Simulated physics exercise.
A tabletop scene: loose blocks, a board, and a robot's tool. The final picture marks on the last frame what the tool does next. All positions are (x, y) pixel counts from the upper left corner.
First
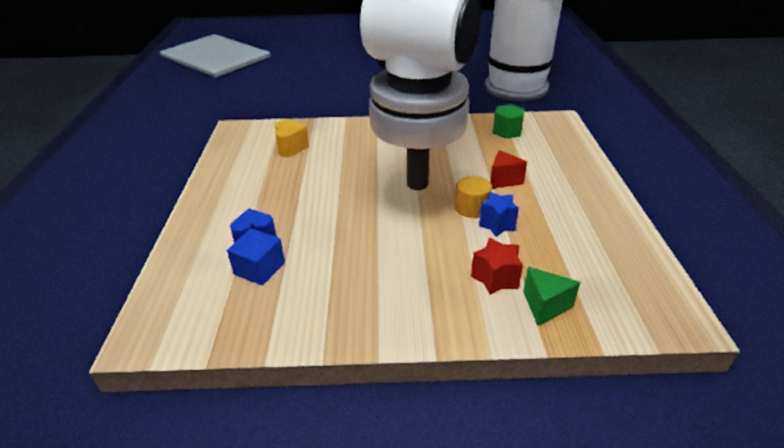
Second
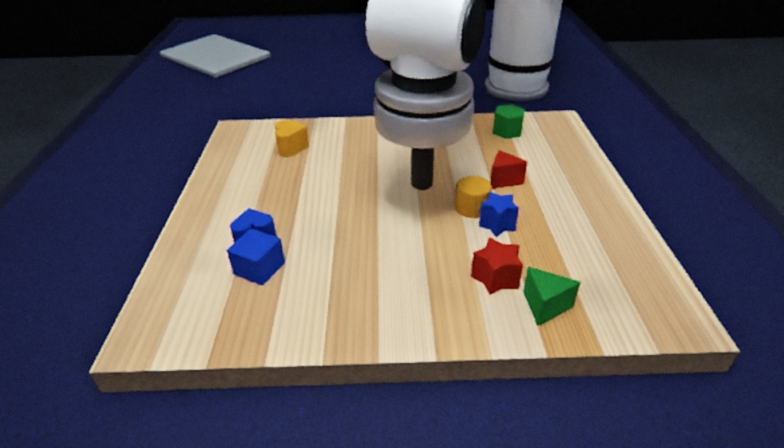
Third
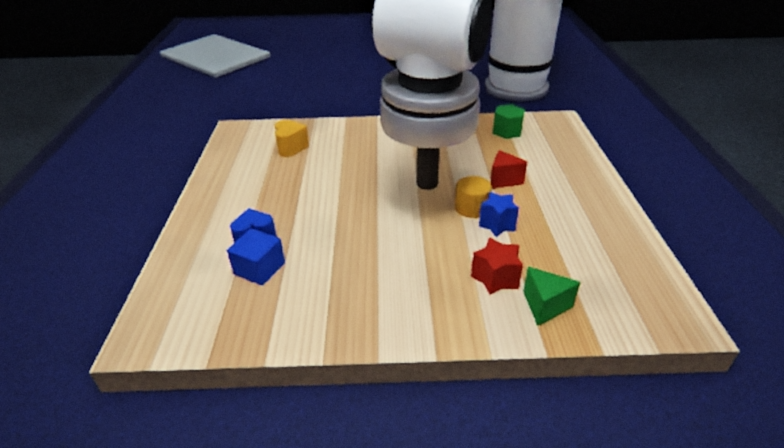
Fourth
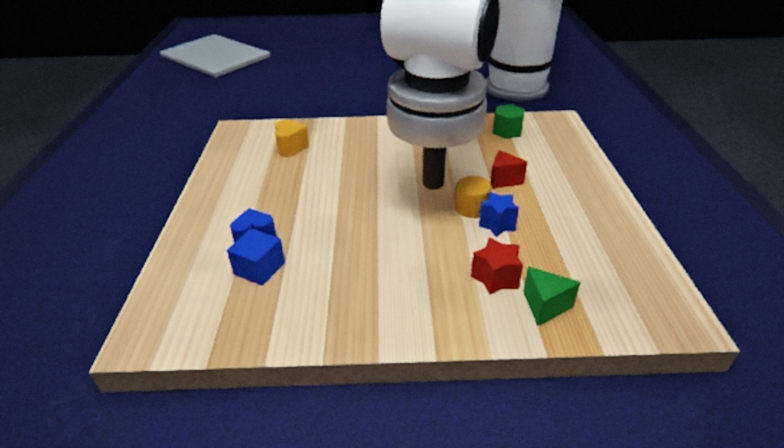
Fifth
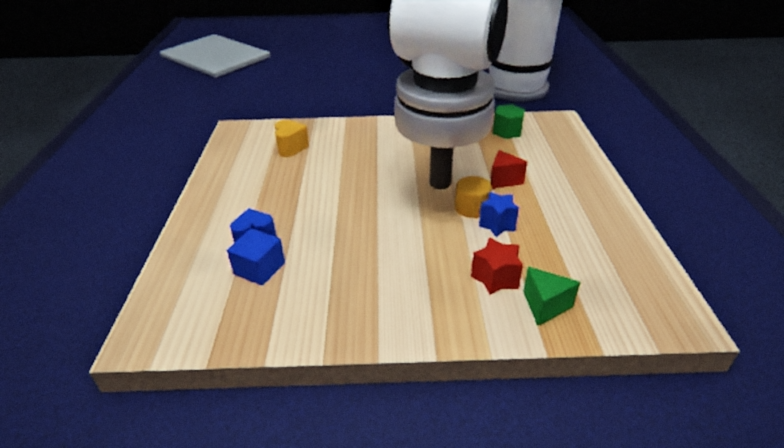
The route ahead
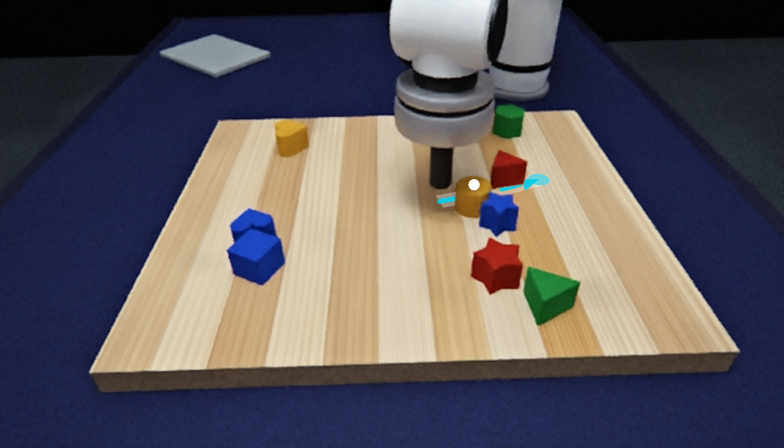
At the start, a robot arm holds its dark, rod-shaped tool above a striped wooden board scattered with blue, red, green and yellow blocks. The tool then shifts slightly to the right, drawing nearer the yellow round block beside the blue star, while all the blocks stay still.
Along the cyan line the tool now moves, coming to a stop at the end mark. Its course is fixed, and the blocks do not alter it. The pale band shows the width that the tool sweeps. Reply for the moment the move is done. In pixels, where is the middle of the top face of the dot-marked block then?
At roughly (510, 183).
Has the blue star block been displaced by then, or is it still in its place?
The block you're asking about gets moved.
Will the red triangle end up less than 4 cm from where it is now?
No, that is not what happens.
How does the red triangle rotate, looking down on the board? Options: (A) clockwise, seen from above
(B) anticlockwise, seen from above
The correct letter is B.
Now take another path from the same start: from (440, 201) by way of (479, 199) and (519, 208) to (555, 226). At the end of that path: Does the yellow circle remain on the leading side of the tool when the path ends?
The answer is yes.
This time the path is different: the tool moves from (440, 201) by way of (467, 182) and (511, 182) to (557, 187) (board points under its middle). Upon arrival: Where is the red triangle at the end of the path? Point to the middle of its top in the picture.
My best guess is (584, 164).
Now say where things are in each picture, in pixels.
In the first picture, tip of the tool (418, 186), middles of tops, yellow circle (474, 185), blue star block (501, 201), red triangle (507, 159).
In the second picture, tool (422, 185), nothing pushed.
In the third picture, tool (427, 185), nothing pushed.
In the fourth picture, tool (433, 185), nothing pushed.
In the fifth picture, tool (440, 185), yellow circle (474, 185), blue star block (501, 201), red triangle (507, 159).
The line goes from (440, 201) by way of (492, 192) to (539, 179); the dot is on the yellow circle.
On the path given first. One third of the way, tool (477, 178); yellow circle (499, 184); blue star block (509, 205), turned 30° clockwise.
Two thirds of the way, tool (511, 171); yellow circle (510, 183); blue star block (509, 205), turned 35° clockwise; red triangle (522, 151), turned 25° anticlockwise.
At the end, tool (542, 163); yellow circle (510, 183); blue star block (509, 205), turned 35° clockwise; red triangle (532, 145), turned 90° anticlockwise.
